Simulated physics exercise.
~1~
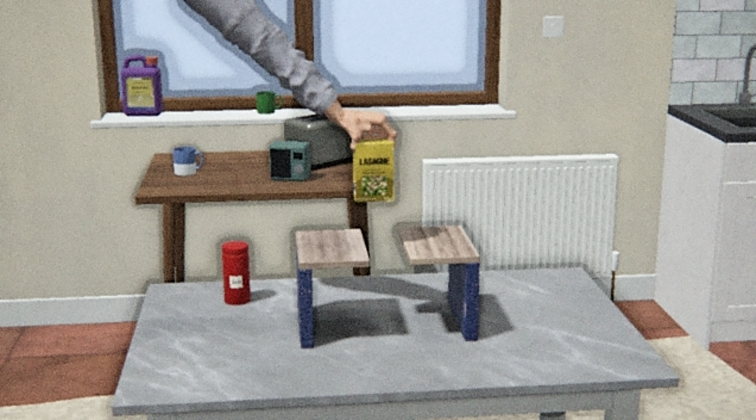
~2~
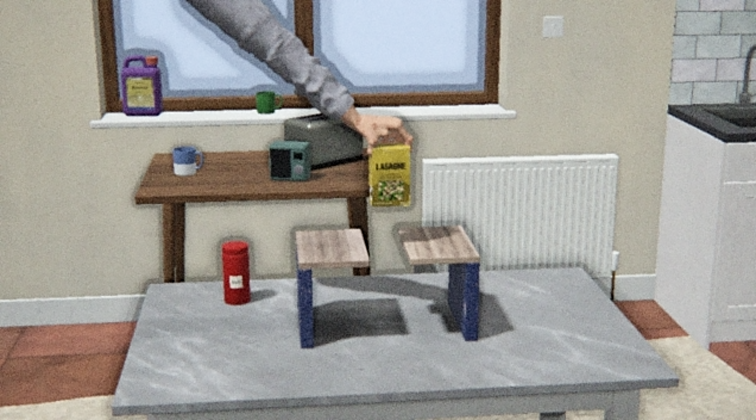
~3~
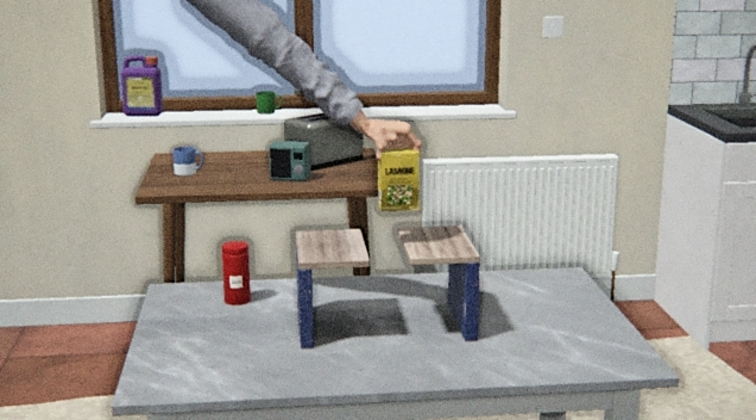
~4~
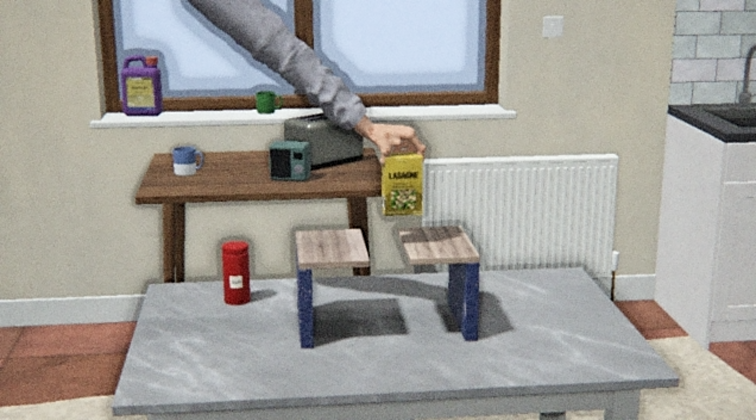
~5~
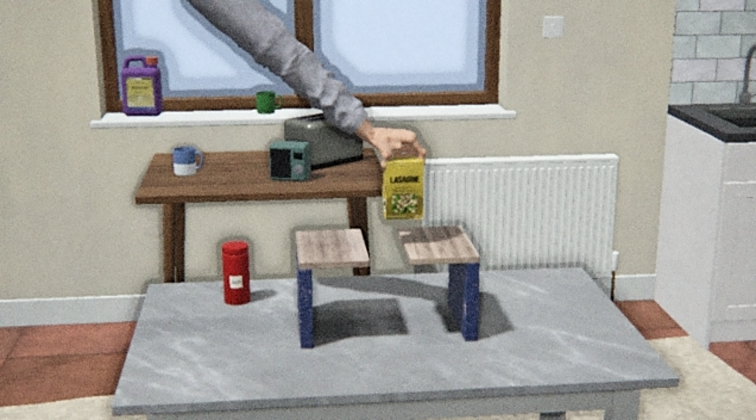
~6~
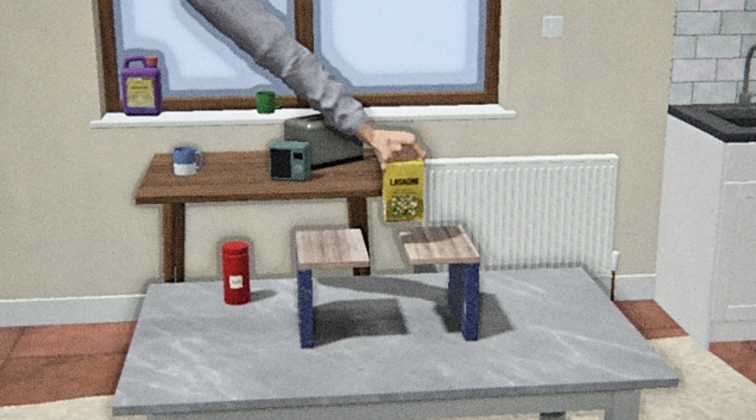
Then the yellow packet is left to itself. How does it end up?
Oh, it is stranded at the gap.
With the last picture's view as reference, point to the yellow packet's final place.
End point in the final view: About (378, 230).
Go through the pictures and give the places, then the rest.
Being brought over the gap; yellow packet (373, 170); red jar (236, 273), in the first frame.
Being brought over the gap; yellow packet (390, 175); red jar (236, 273), in the second frame.
Being brought over the gap; yellow packet (399, 179); red jar (236, 273), in the third frame.
Being brought over the gap; yellow packet (402, 183); red jar (236, 273), in the fourth frame.
Held still over the gap; yellow packet (403, 188); red jar (236, 273), in the fifth frame.
Held still over the gap; yellow packet (403, 190); red jar (236, 273), in the sixth frame.
Then, 0.20 s after the last picture, yellow packet slid a little near (403, 210).
Then, 0.50 s after the last picture, yellow packet tipped 20° from how it was near (393, 217).
Then, 0.60 s after the last picture, yellow packet tipped 53° from how it was near (379, 228).
At rest, tipped over on the stand or table, yellow packet; red jar in place. Seen from the same camera at the end, yellow packet near (378, 230). The packet lodges.
